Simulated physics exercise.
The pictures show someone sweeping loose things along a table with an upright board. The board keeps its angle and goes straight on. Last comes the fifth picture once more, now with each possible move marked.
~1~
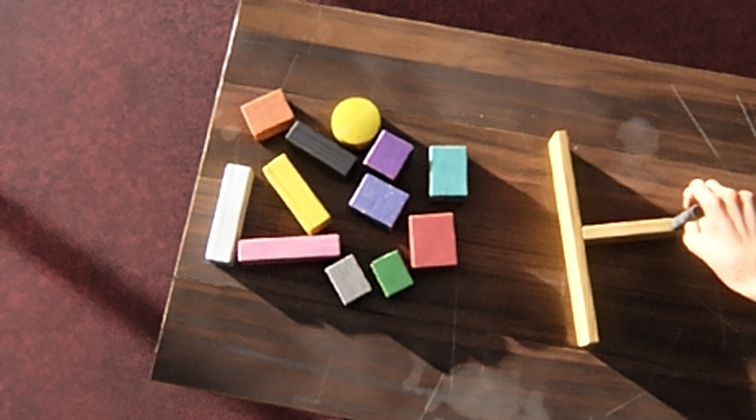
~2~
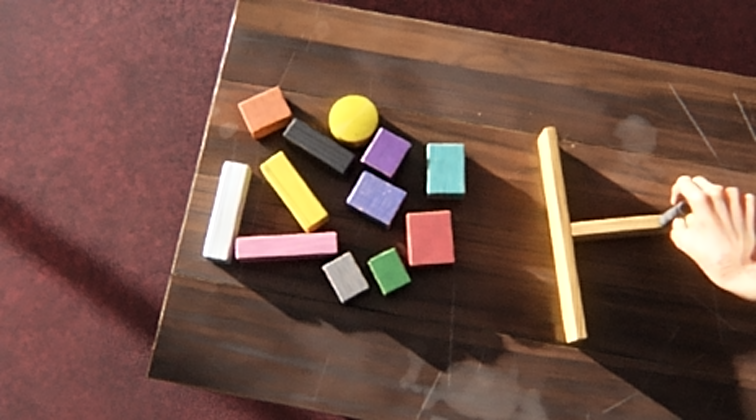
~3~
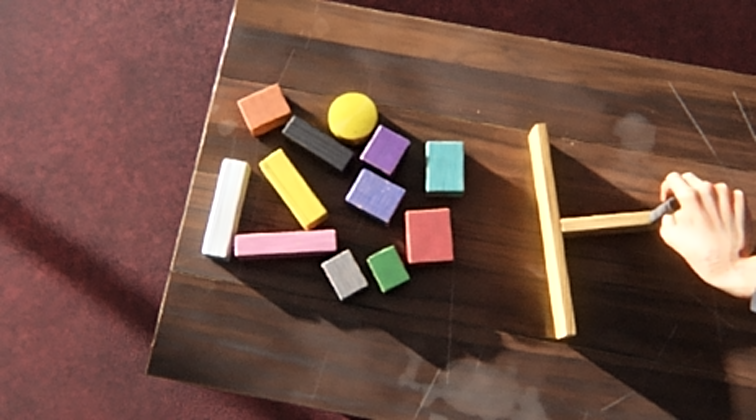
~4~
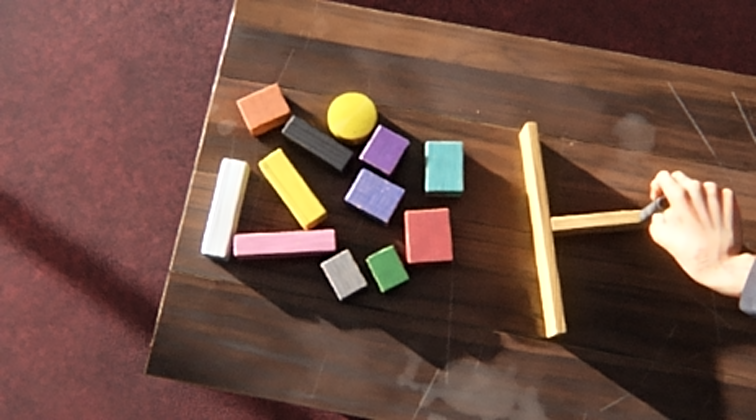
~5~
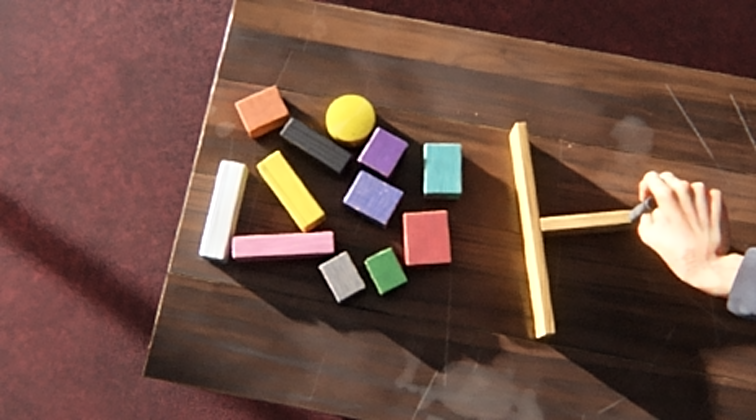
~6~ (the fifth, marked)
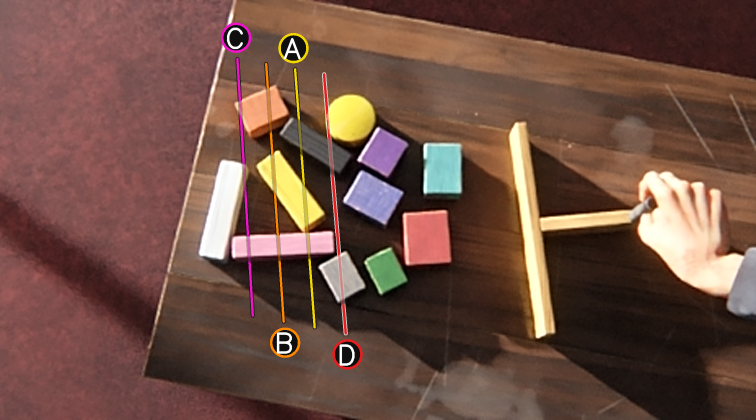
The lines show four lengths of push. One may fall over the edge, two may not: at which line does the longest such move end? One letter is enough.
A is the last line within the limit.
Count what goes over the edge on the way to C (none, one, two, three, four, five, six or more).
Six or more.
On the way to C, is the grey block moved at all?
Yes.
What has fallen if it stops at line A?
It is the white stick.
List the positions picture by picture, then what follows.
The first picture shows black stick (323, 151); orange block (269, 116); red block (433, 243).
The second picture shows board (566, 230); purple block (386, 156).
The third picture shows board (556, 227); turquoise block (444, 170).
The fourth picture shows board (546, 225); blue block (375, 198).
The fifth picture shows board (535, 225); yellow tin (352, 122); yellow stick (292, 193); pink bar (284, 247).
On the marked copy, A at (304, 194); B at (274, 188); C at (245, 183); D at (334, 199).
Taking A. A third of the way, board (453, 210); purple block (378, 158); turquoise block (421, 170).
Two thirds of the way, board (370, 195); white stick (218, 212); orange block (258, 106).
When it is over, board (307, 183); white stick over the edge; yellow stick (197, 197); one fallen.
As for the rest, B drops four; C drops seven; D is within the limit but short.
